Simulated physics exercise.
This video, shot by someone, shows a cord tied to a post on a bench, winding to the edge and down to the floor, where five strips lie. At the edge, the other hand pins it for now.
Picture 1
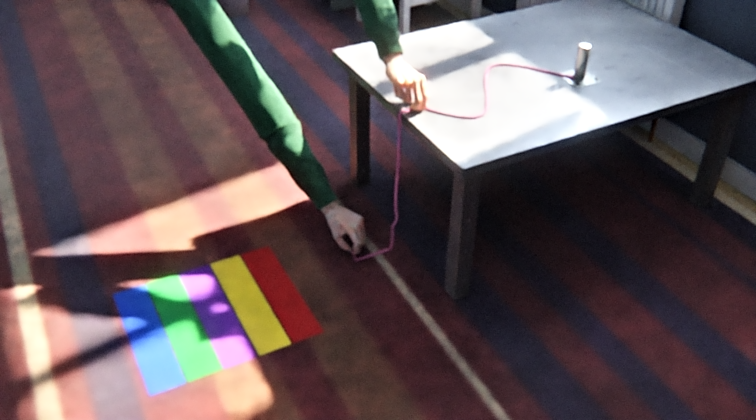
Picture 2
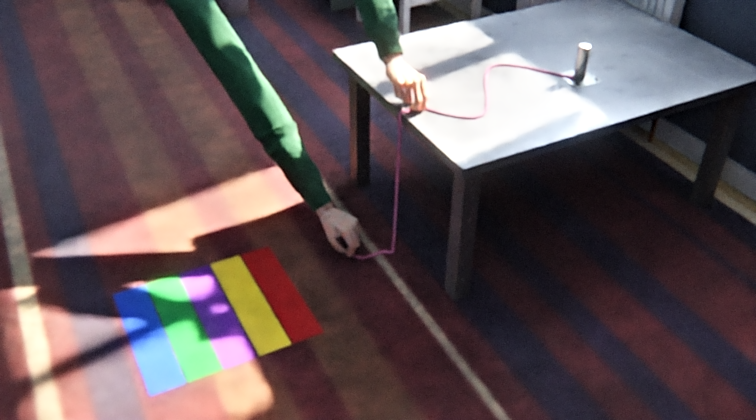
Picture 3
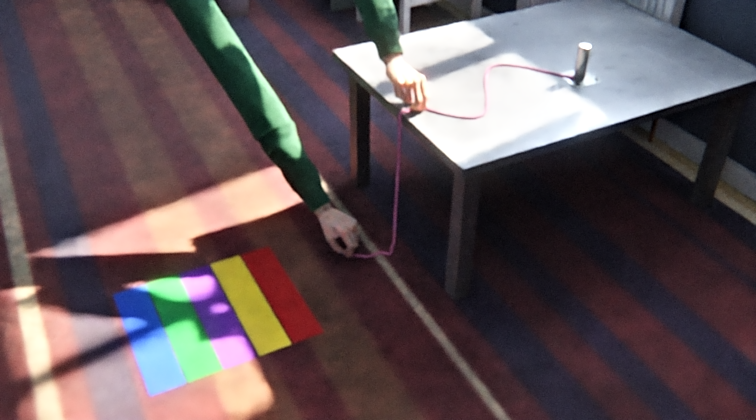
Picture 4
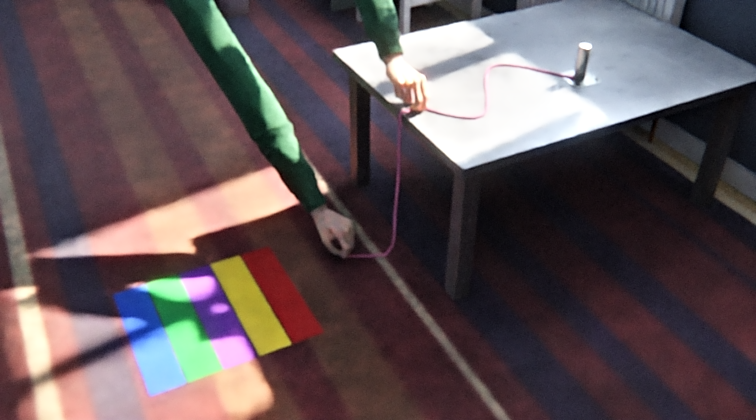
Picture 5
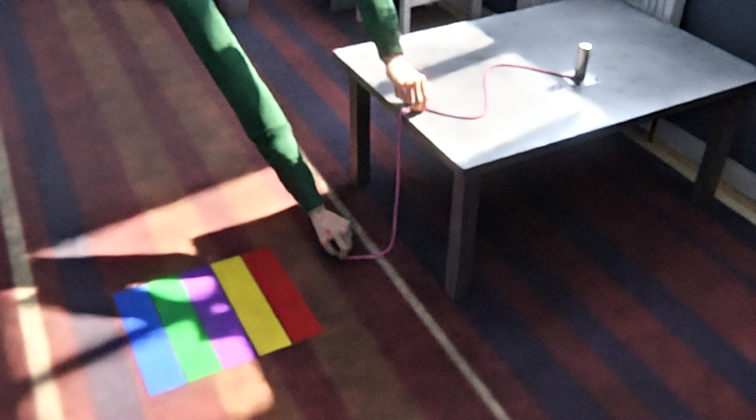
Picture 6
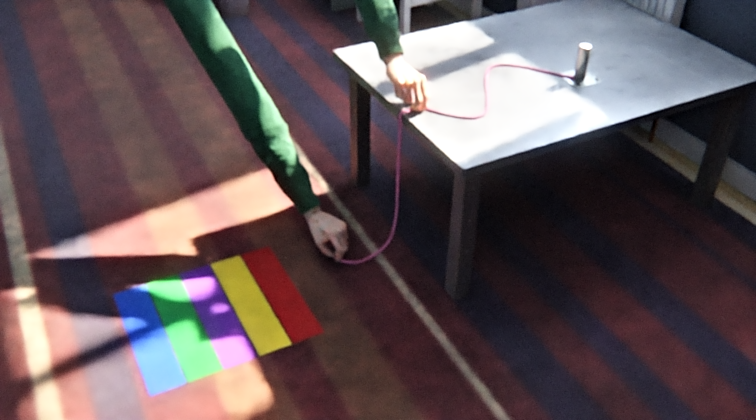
A hand near the floor draws the pink cord's end slightly left while another pins it at the table edge.
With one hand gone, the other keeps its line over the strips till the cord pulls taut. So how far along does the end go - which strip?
Along to the blue strip.
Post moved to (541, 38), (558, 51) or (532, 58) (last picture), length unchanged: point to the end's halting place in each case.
(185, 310), (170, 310) and (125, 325), roughly.
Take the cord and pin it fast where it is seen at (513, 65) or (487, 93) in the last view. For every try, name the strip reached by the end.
In order: Green, then purple.
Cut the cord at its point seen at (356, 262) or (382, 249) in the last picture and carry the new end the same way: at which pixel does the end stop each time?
The pixels are close to (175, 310) and (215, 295), one per try.
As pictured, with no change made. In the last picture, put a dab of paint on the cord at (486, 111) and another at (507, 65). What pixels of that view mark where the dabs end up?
One ends up around (406, 110), the other around (511, 91).
Soon after, end near (220, 296); over purple.
Then, end near (173, 311); over green.
At full stretch, end near (143, 321); over blue. The end stops over the blue strip.
